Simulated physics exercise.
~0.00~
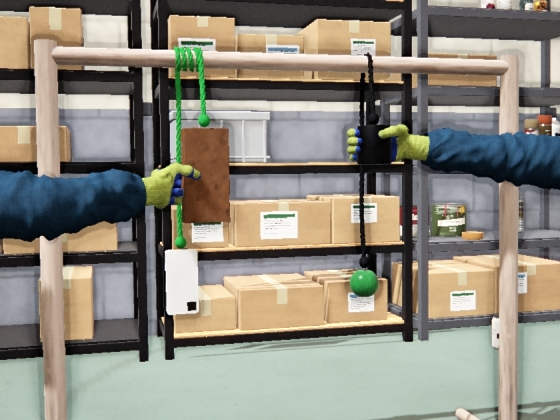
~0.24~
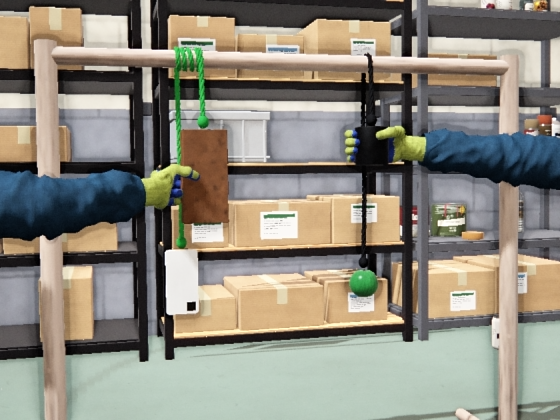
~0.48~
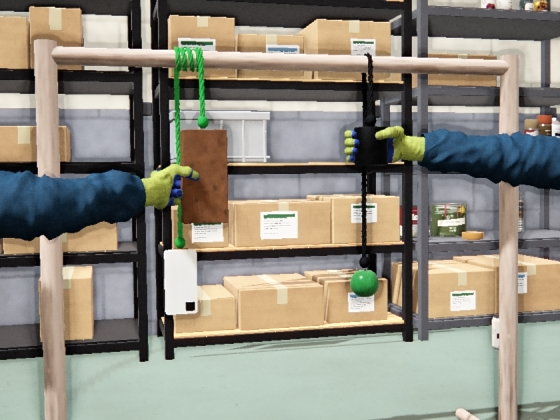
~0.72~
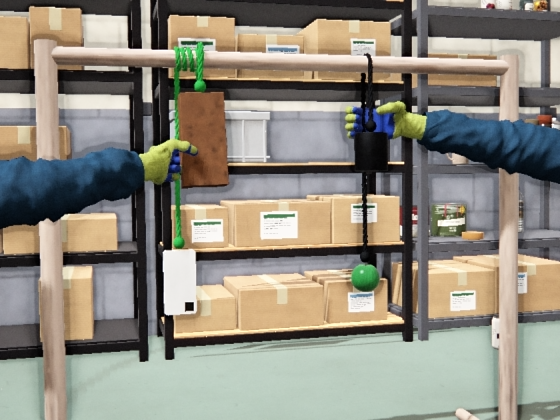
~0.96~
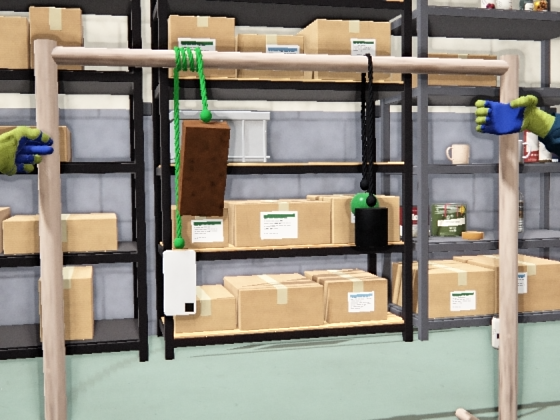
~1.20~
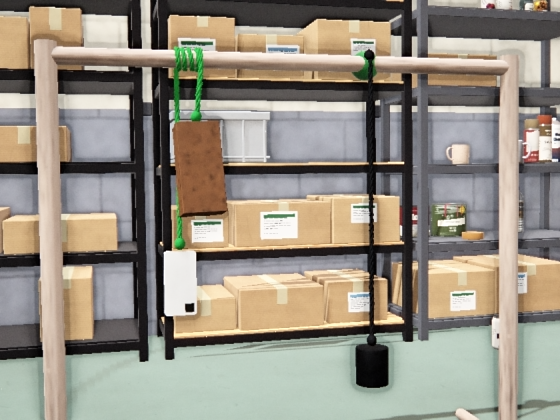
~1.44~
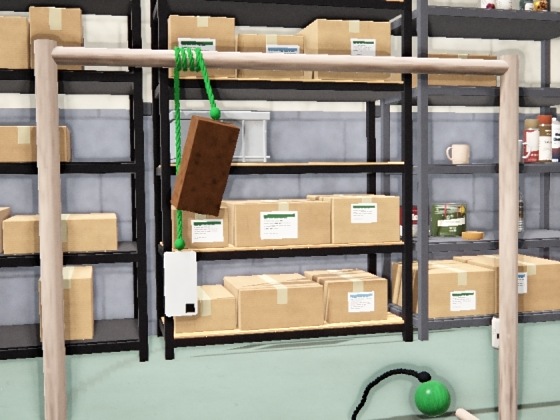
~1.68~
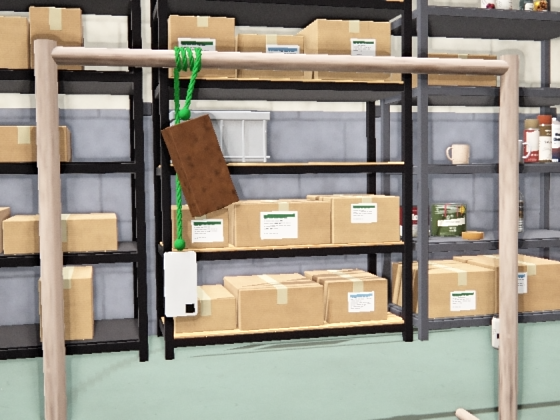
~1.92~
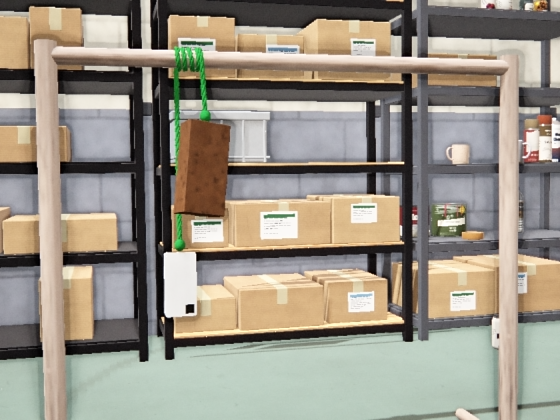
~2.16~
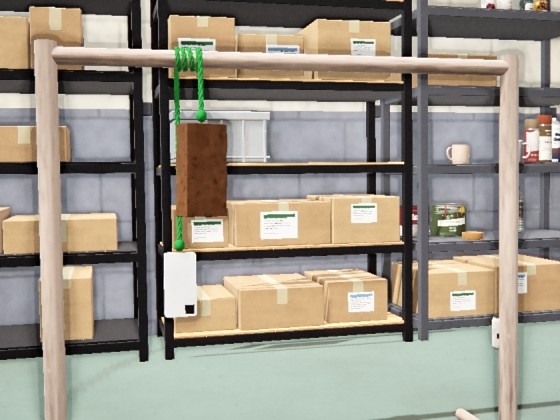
In a storeroom lined with shelves of cardboard boxes, a wooden frame holds a green rope wound around its bar, with a brown brick on one end and a white phone on the other. To the right, a black rope over the same bar carries a black cylinder and a green ball. Two gloved hands steady the brick and the cylinder, then let go and withdraw. The cylinder drops while the ball rises to the bar, and the rope slips off and falls out of view. The brick swings and twists slightly but stays hanging beside the phone.
